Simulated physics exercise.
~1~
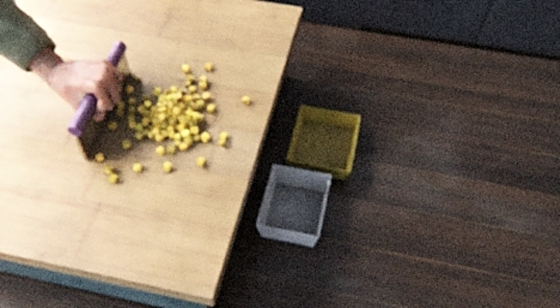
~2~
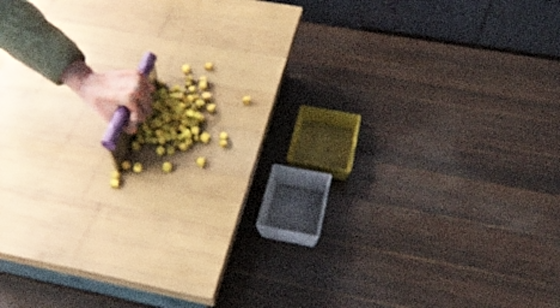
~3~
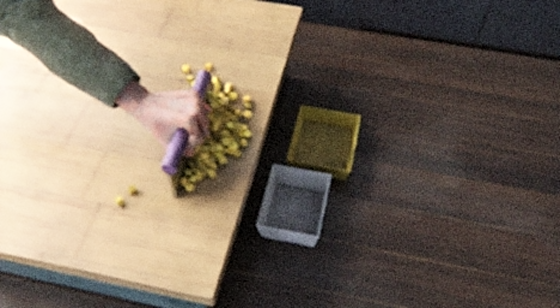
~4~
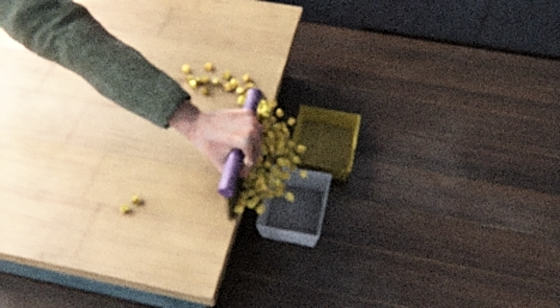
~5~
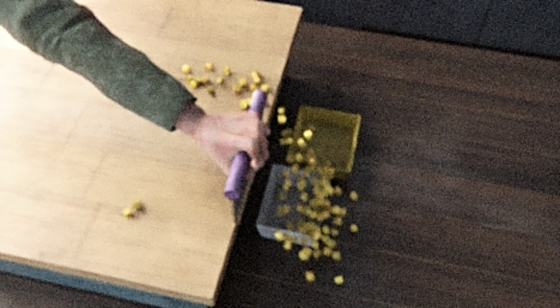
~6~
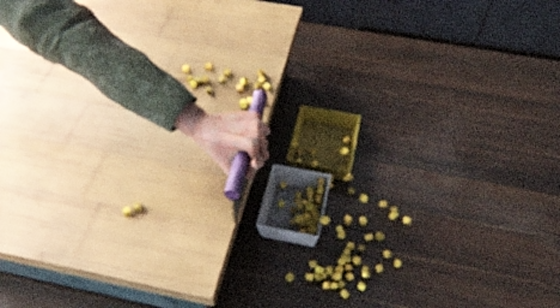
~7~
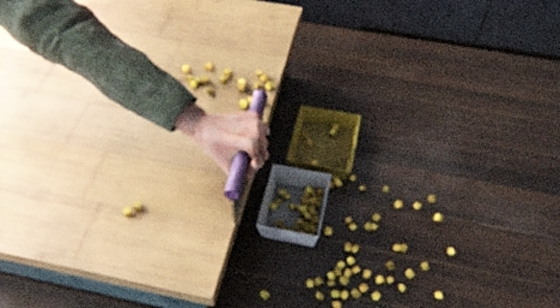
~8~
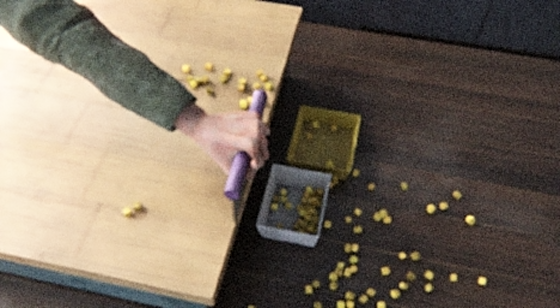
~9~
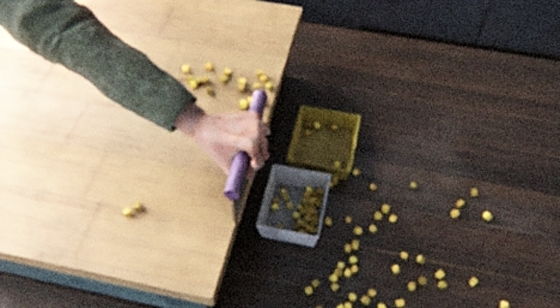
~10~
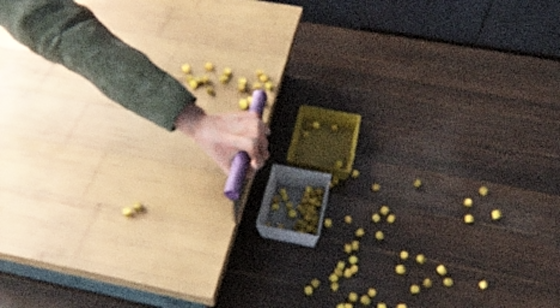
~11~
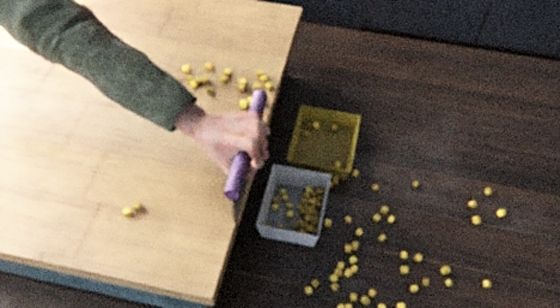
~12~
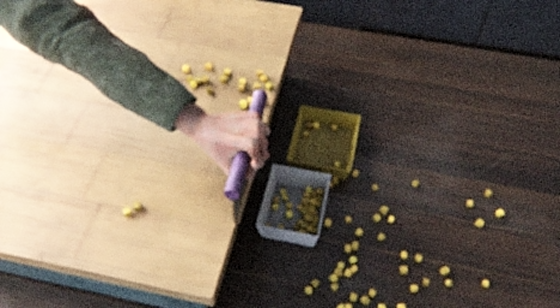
A hand gripping a purple-handled scraper pushed a pile of yellow cheese cubes rightward off the table's edge and stopped there. Many scattered across the floor, others landed in the white tin and a few in the yellow one, while some stayed on top.
